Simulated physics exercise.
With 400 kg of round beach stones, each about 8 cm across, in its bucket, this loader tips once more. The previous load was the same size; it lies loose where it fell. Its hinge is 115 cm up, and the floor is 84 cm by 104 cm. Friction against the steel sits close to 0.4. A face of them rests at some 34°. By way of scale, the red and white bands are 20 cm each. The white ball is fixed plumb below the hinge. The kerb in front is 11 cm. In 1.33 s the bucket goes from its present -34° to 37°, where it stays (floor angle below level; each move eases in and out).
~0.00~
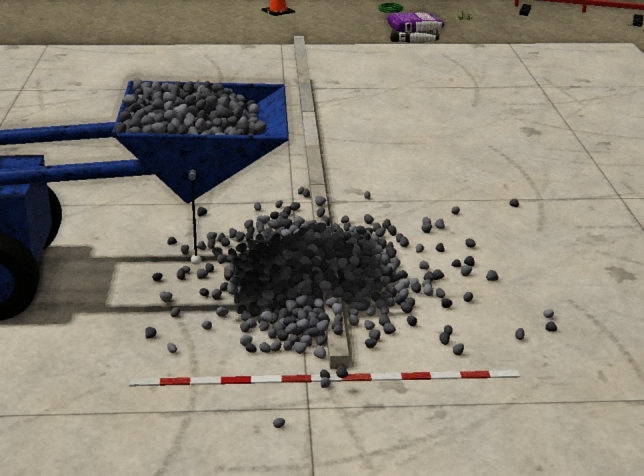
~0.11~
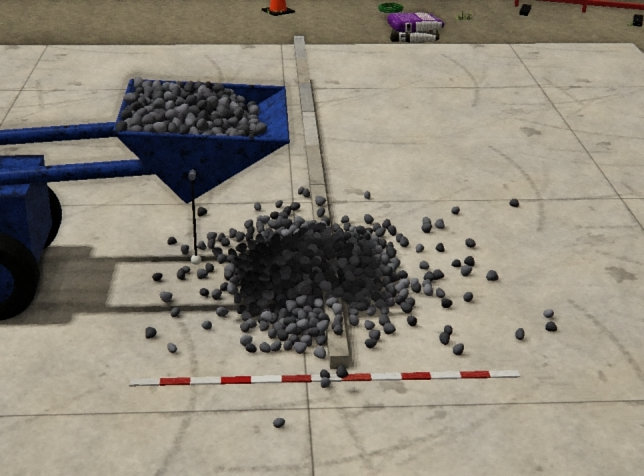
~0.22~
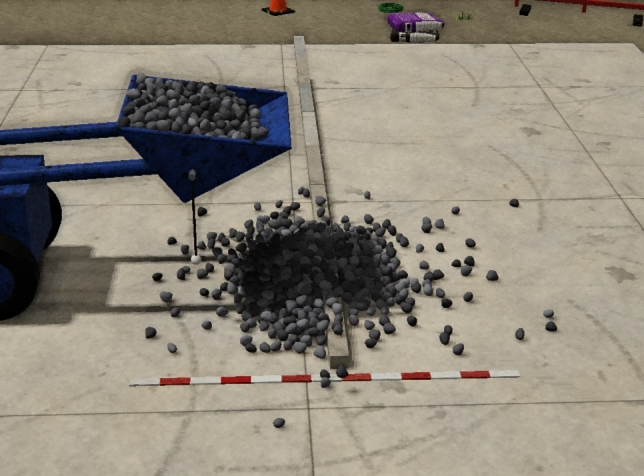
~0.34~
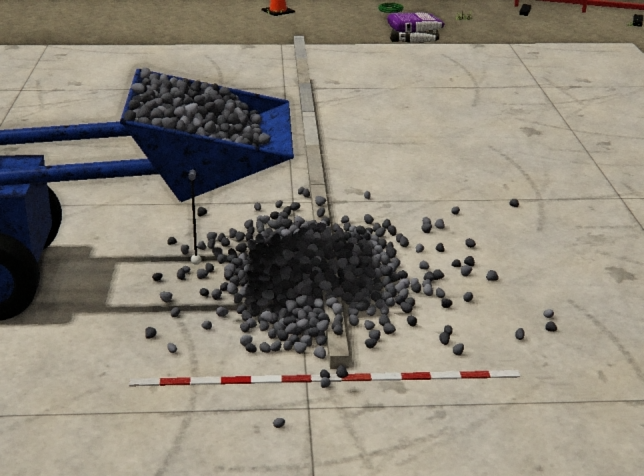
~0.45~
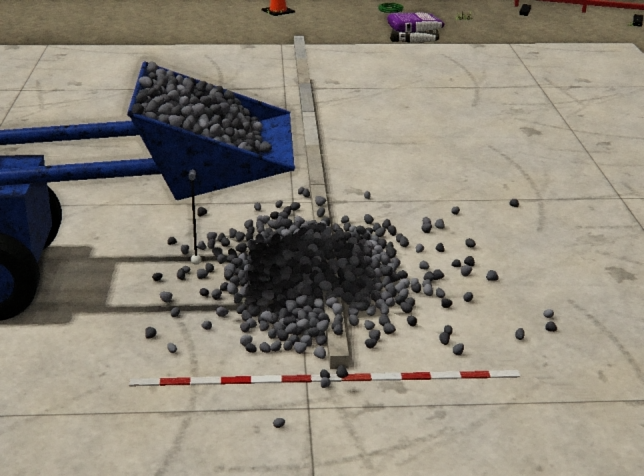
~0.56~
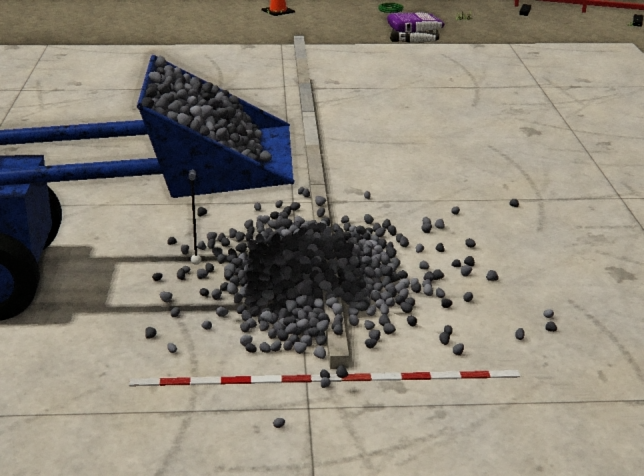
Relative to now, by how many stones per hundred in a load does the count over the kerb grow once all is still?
It grows by roughly 48 per hundred.
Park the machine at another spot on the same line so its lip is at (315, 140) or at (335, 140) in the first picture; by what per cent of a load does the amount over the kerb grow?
Around 75 percent, then around 95 percent.
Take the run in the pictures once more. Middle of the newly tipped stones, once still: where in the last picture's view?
Their middle is at about (322, 260).
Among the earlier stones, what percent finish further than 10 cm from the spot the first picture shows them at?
Near 20 per cent, I reckon.
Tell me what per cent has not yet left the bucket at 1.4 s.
40 %.
After 1.0 s the floor is at 26°; in per cent of one load, 97 in the bucket, 73 on this side of the kerb, 29 over the kerb; the foremost stones are at (501, 267).
After 1.4 s the floor is at 37°; in per cent of one load, 40 in the bucket, 126 on this side of the kerb, 34 over the kerb; the foremost stones are at (501, 267).
After 1.8 s the floor is at 37°; in per cent of one load, 6 in the bucket, 134 on this side of the kerb, 60 over the kerb; the foremost stones are at (501, 267).
After 4.4 s the floor is at 37°; in per cent of one load, 0 in the bucket, 122 on this side of the kerb, 77 over the kerb; the foremost stones are at (524, 276). Net gain over the kerb, 48.
